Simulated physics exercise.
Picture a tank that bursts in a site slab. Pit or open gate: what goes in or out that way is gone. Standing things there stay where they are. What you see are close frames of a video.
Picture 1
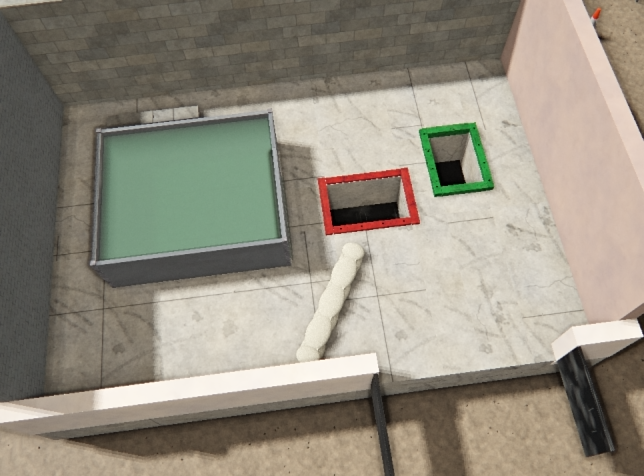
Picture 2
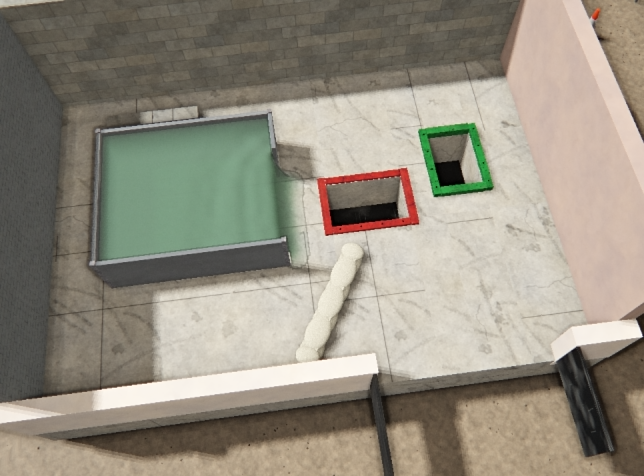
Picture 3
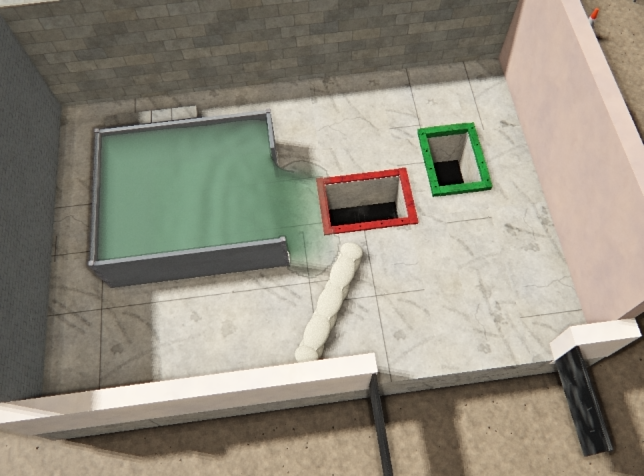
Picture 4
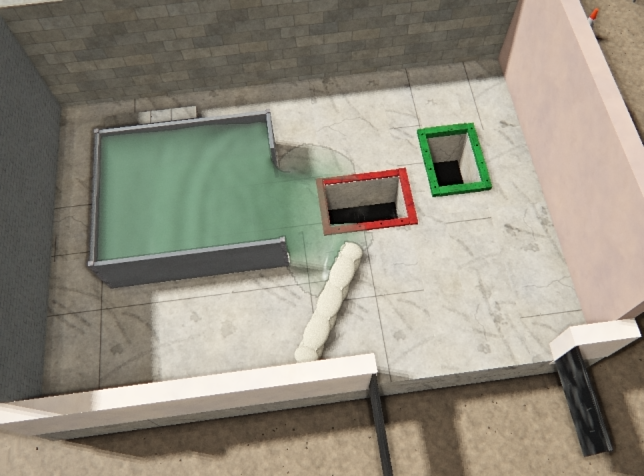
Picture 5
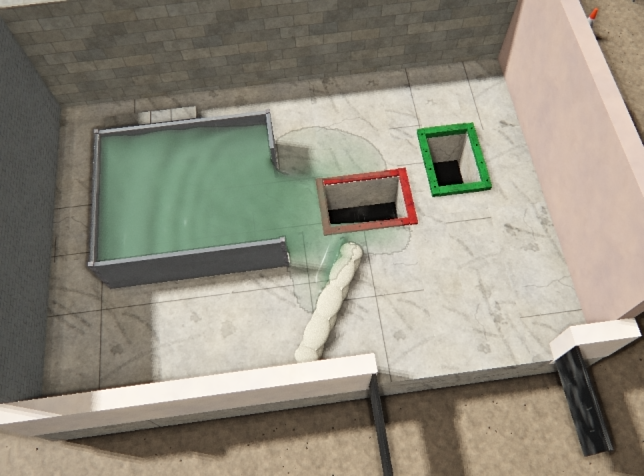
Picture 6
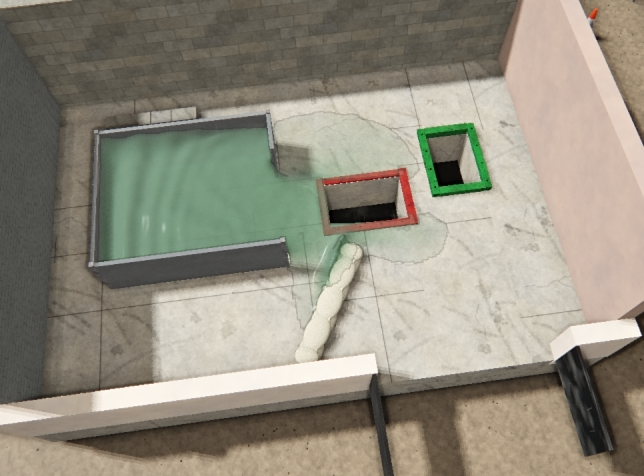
To begin with, a grey-walled tank of green water sits still on a pale slab beside red-framed and green-framed openings. Its right side opens and water pours out rightward, reaching the red-framed pit, then spreads thinly around it and against the lumpy white barrier below, while ripples cross the tank.
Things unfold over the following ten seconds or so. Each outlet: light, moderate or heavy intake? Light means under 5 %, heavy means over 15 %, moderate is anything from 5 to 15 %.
Intake - gate: Moderate, red pit: Heavy, green pit: Light.
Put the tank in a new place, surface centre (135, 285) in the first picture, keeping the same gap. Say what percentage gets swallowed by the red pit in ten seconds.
Share for the red pit - 20 in a hundred.
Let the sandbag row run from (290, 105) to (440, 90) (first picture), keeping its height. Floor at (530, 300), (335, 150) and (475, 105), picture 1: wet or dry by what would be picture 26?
In turn: Submerged, submerged, submerged.
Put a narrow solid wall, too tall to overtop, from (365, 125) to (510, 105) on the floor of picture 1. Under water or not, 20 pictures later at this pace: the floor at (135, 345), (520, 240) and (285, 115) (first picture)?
In that order, I'd expect them to be reached by the flood, reached by the flood and kept clear of the flood.
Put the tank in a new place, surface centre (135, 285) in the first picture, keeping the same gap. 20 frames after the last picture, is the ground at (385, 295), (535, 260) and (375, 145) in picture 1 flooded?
Looking at all three, I'd call them swamped, swamped, bone dry.
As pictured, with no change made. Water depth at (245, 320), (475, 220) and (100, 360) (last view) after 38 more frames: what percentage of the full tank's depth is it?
Around 2, 8 and 10 %.
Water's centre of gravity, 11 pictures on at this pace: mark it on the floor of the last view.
Centre of mass: Roughly (253, 217).
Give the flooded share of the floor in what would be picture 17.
It comes out near 55 percent.
A moment on, water covers 35 % of the floor; the gate 0 %, the red pit 13 %, the green pit 0 %.
Next, water covers 55 % of the floor; the gate 0 %, the red pit 23 %, the green pit 1 %.
Then, water covers 60 % of the floor; the gate 2 %, the red pit 33 %, the green pit 1 %.
Later, water covers 75 % of the floor; the gate 5 %, the red pit 42 %, the green pit 1 %.
In the end, water covers 90 % of the floor; the gate 10 %, the red pit 46 %, the green pit 1 %.
